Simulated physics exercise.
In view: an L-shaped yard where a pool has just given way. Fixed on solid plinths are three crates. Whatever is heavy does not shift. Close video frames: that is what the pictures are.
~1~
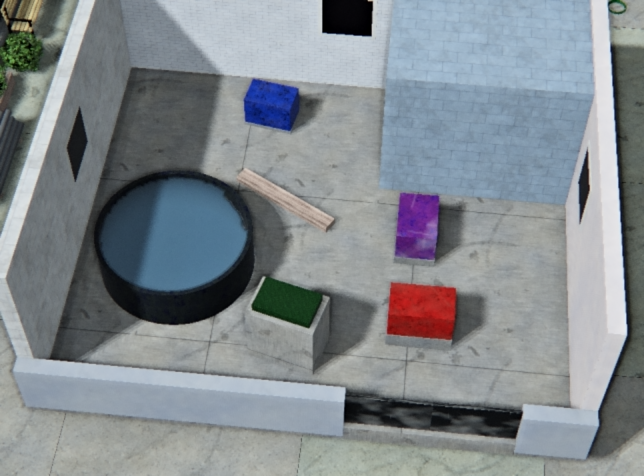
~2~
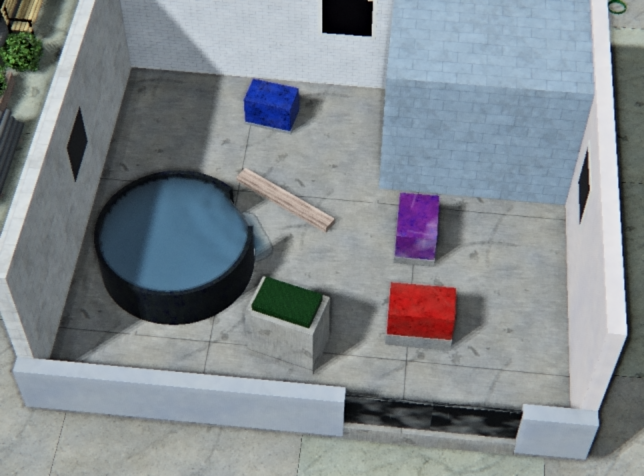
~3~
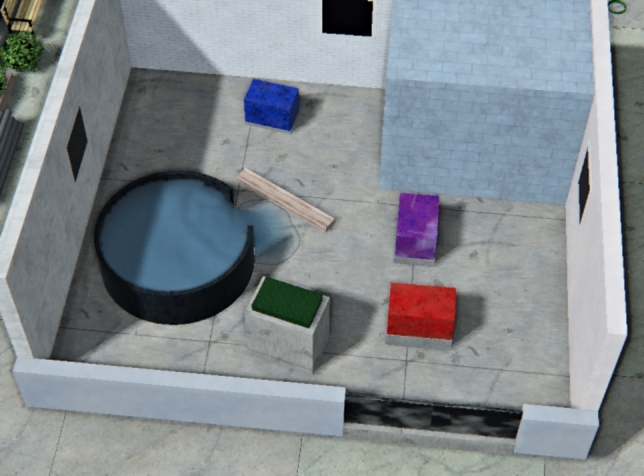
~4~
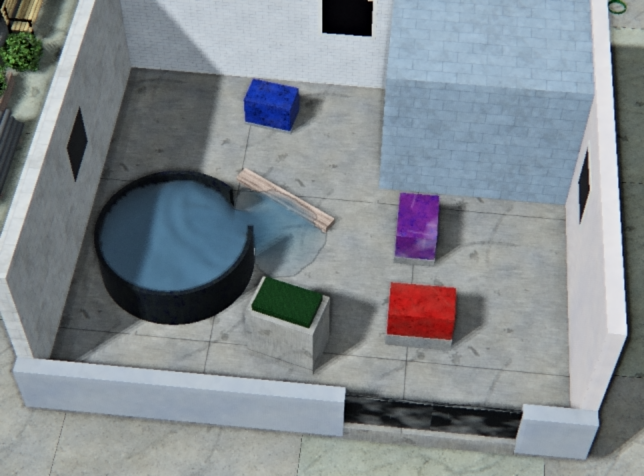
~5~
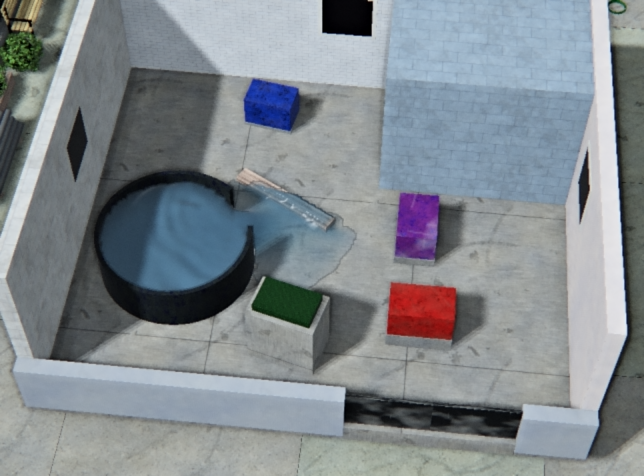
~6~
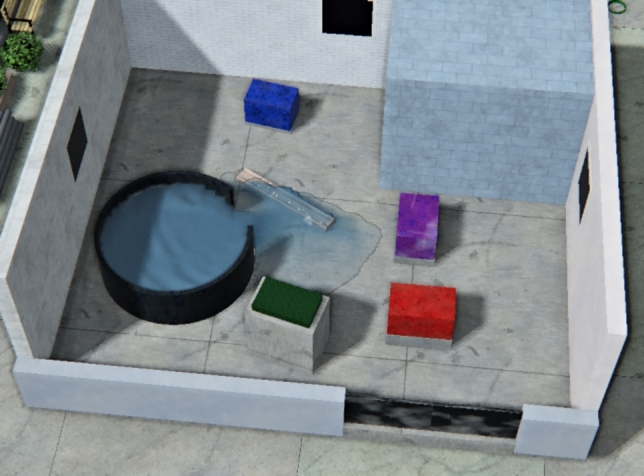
The footage shows a walled yard with a round dark-sided pool, a wooden plank and blue, purple, red and green-topped blocks. Water pours from a gap in the pool's right side and spreads rightward across the paving, around the plank.
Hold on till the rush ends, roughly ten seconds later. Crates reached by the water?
My prediction: The red crate ends up dry; the blue crate ends up wet; the purple crate ends up wet.
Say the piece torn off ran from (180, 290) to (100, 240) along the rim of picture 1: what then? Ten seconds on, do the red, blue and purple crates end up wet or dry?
Result: Red crate is left untouched, blue crate gets overtopped, purple crate is left untouched.
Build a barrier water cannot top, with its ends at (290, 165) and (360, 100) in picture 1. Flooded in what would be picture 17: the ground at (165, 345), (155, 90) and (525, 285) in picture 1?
Outcome by spot, in order - unwatered, unwatered, unwatered.
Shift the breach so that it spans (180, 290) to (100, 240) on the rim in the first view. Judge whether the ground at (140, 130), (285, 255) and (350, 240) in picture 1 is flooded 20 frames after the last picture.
Spot one inundated, spot two inundated, spot three inundated.
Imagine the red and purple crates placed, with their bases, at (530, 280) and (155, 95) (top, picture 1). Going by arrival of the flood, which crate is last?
My guess is the crate marked purple.
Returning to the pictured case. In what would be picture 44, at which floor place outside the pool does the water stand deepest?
Somewhere around (290, 213).
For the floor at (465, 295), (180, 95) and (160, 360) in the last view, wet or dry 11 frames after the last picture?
Taking the three spots one by one, I'd call them drenched, clear and clear.
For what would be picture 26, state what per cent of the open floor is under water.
That should be about 60 %.
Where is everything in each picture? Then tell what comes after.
In the first picture, still water in the round pool at (174, 234).
In the second picture, water pours out at (244, 227) and has run to a hidden place.
In the third picture, water pours out at (244, 229) and has run to (269, 203).
In the fourth picture, water pours out at (244, 230) and has run to (320, 231).
In the fifth picture, the front is at (350, 233), out from the gap at (244, 229).
In the sixth picture, the front is at (375, 236), out from the gap at (244, 229).
A moment on, water covers 25 % of the floor; the red crate water round its plinth, the blue crate water round its plinth, the purple crate water round its plinth.
Next, water covers 40 % of the floor; the red crate water round its plinth, the blue crate water round its plinth, the purple crate water round its plinth.
Then, water covers 60 % of the floor; the red crate water round its plinth, the blue crate water round its plinth, the purple crate water round its plinth.
Later, water covers 80 % of the floor; the red crate water round its plinth, the blue crate water round its plinth, the purple crate water round its plinth.
In the end, water covers 100 % of the floor; the red crate stayed above the water, the blue crate was topped, the purple crate was topped.
